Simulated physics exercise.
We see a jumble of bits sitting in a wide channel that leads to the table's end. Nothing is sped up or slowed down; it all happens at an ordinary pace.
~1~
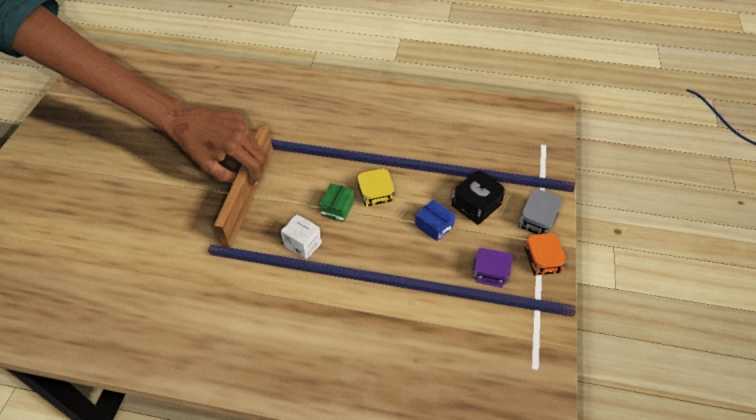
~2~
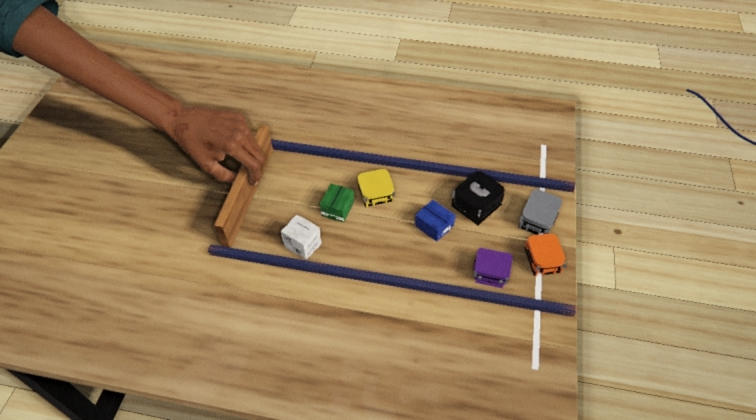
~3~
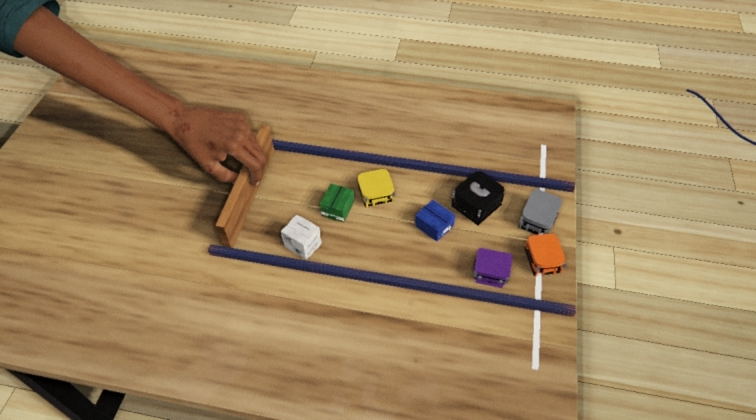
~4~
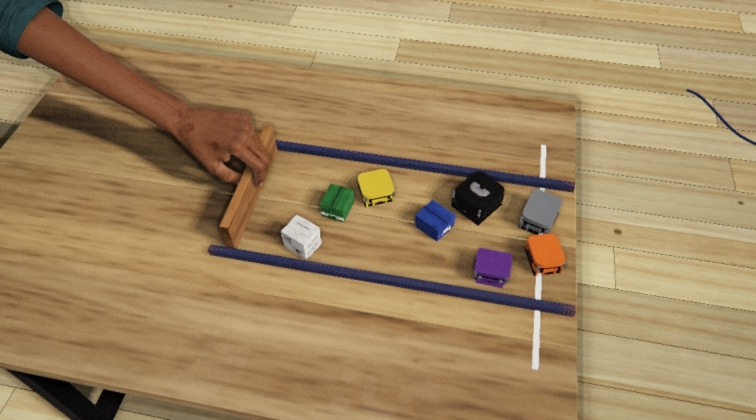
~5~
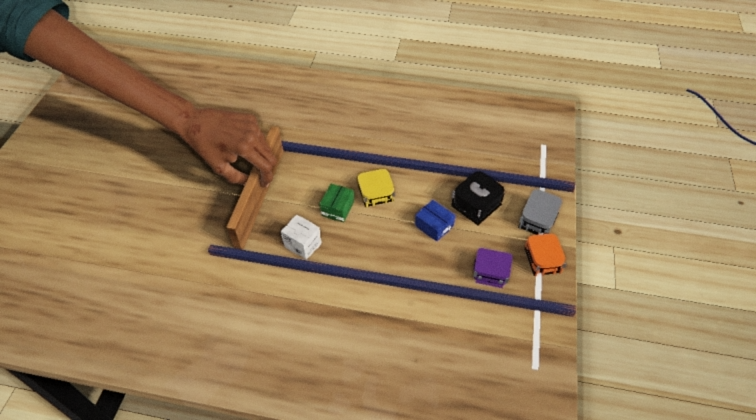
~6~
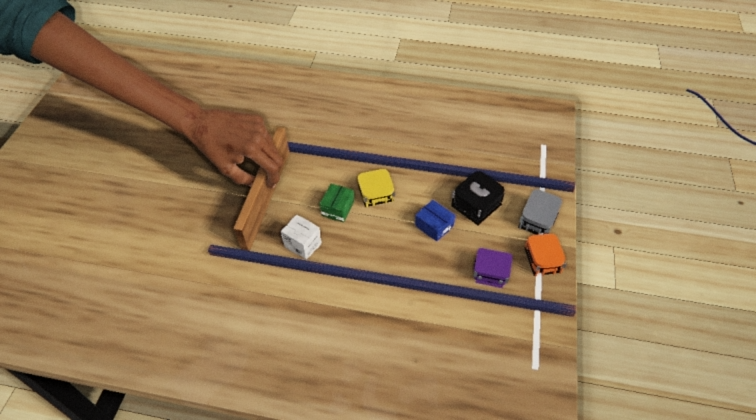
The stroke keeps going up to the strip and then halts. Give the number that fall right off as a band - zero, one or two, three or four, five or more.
The answer is five or more.
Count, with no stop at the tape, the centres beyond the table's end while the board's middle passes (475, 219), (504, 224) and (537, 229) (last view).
The counts are 0, 2 and 5, in that order.
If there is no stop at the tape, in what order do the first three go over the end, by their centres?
Sequence: Grey case; orange case; black case.
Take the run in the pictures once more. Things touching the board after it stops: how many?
All in all, 3.
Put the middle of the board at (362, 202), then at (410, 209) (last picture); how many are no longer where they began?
Counts: 3 and 4.
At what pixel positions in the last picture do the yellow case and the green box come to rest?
They come to rest around (558, 205) and (555, 242).
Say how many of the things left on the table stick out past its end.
The count is 0.
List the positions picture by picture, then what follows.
The first picture shows orange case (545, 255); grey case (540, 214); purple case (492, 268); board (246, 184); tape (540, 242).
The second picture shows grey case (540, 214); green box (337, 203).
The third picture shows purple case (492, 268); yellow case (376, 188).
The fourth picture shows orange case (545, 255); blue box (435, 220).
The fifth picture shows grey case (540, 214); black case (478, 197).
The sixth picture shows orange case (545, 255); grey case (540, 214); purple case (492, 268); board (264, 187); tape (540, 242).
A little later, none off yet; orange case at rest near (545, 255); grey case at rest near (540, 214); purple case at rest near (492, 268).
When it is over, the number that fall off is five or more; down, blue box, black case, purple case, grey case and orange case.
